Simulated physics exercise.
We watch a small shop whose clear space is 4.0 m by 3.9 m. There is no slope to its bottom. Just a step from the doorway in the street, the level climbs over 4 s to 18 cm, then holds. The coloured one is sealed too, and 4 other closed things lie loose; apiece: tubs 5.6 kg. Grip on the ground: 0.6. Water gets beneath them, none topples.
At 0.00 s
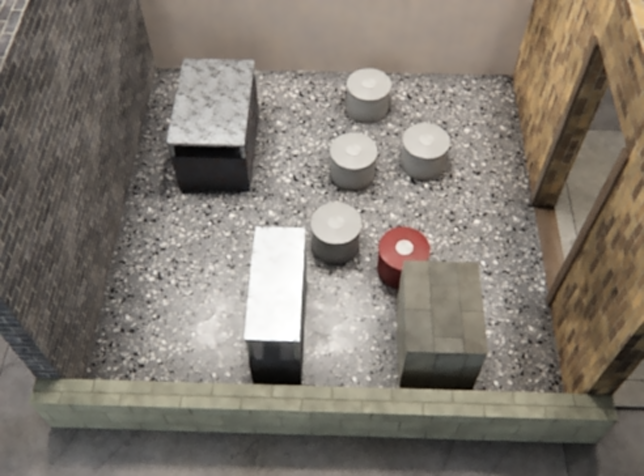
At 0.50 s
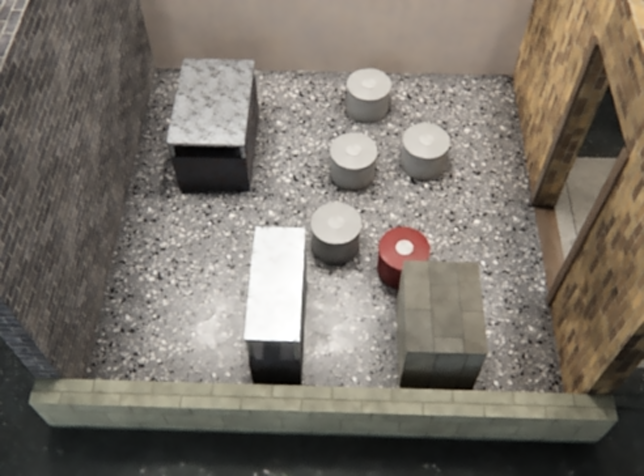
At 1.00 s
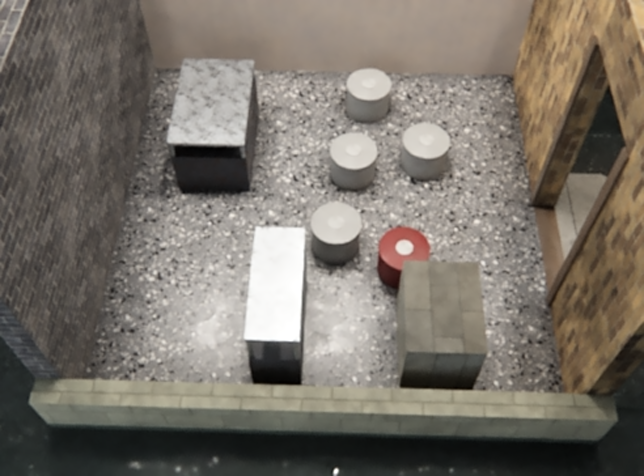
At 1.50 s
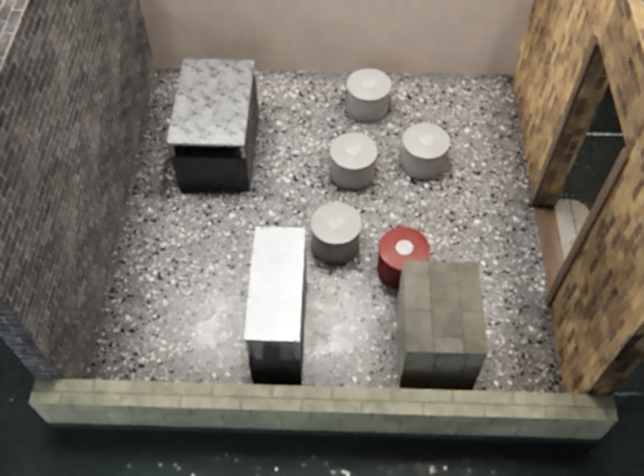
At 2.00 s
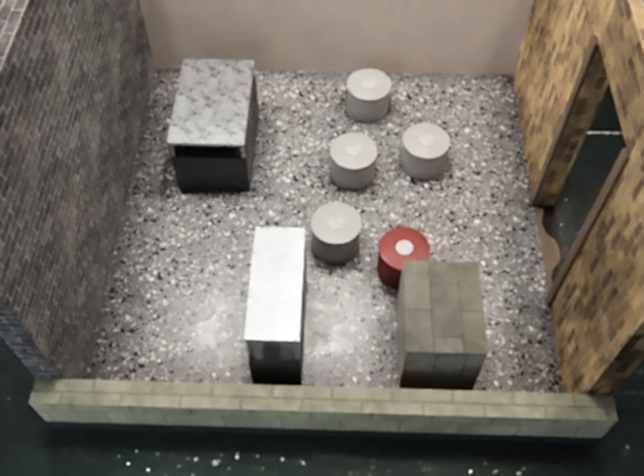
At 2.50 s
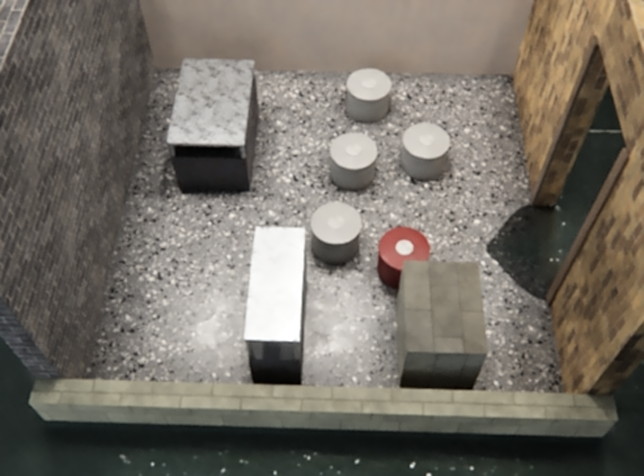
Dark water rose in the street outside the small shop, then crept through the doorway on the right and spread a little onto the speckled floor, while the red tub and four grey ones stayed still.
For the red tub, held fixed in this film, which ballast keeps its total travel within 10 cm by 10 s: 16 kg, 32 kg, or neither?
I'd say it needs the heavier one.
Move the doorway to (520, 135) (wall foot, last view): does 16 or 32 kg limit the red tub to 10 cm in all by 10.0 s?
Under that setup, the light option succeeds.
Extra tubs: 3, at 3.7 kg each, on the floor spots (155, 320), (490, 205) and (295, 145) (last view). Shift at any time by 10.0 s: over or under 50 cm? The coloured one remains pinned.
Listed in order, they go beneath the bar, over the bar, over the bar.
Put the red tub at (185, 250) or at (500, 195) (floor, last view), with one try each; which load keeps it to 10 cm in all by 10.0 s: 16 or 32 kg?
Trial 1 - the lower mass works; trial 2 - the lower mass works.
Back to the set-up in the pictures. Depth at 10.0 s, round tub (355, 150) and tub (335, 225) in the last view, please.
Depth approx. 6 cm / 3 cm.
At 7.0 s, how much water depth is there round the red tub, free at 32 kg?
Around 8 cm.
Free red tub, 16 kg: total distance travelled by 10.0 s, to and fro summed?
All together it comes to about 40 cm.
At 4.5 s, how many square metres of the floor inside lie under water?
4.0 m2.
After 3.5 s the red tub would be 0 cm from its start with 16 kg and 0 cm from its start with 32 kg; 2 cm of water round it then.
After 4.5 s the red tub would be 3 cm from its start with 16 kg and 0 cm from its start with 32 kg; 7 cm of water round it then.
After 7.0 s the red tub would be 34 cm from its start with 16 kg and 0 cm from its start with 32 kg; 8 cm of water round it then.
After 10.0 s the red tub would be 43 cm from its start with 16 kg and 0 cm from its start with 32 kg; 8 cm of water round it then.
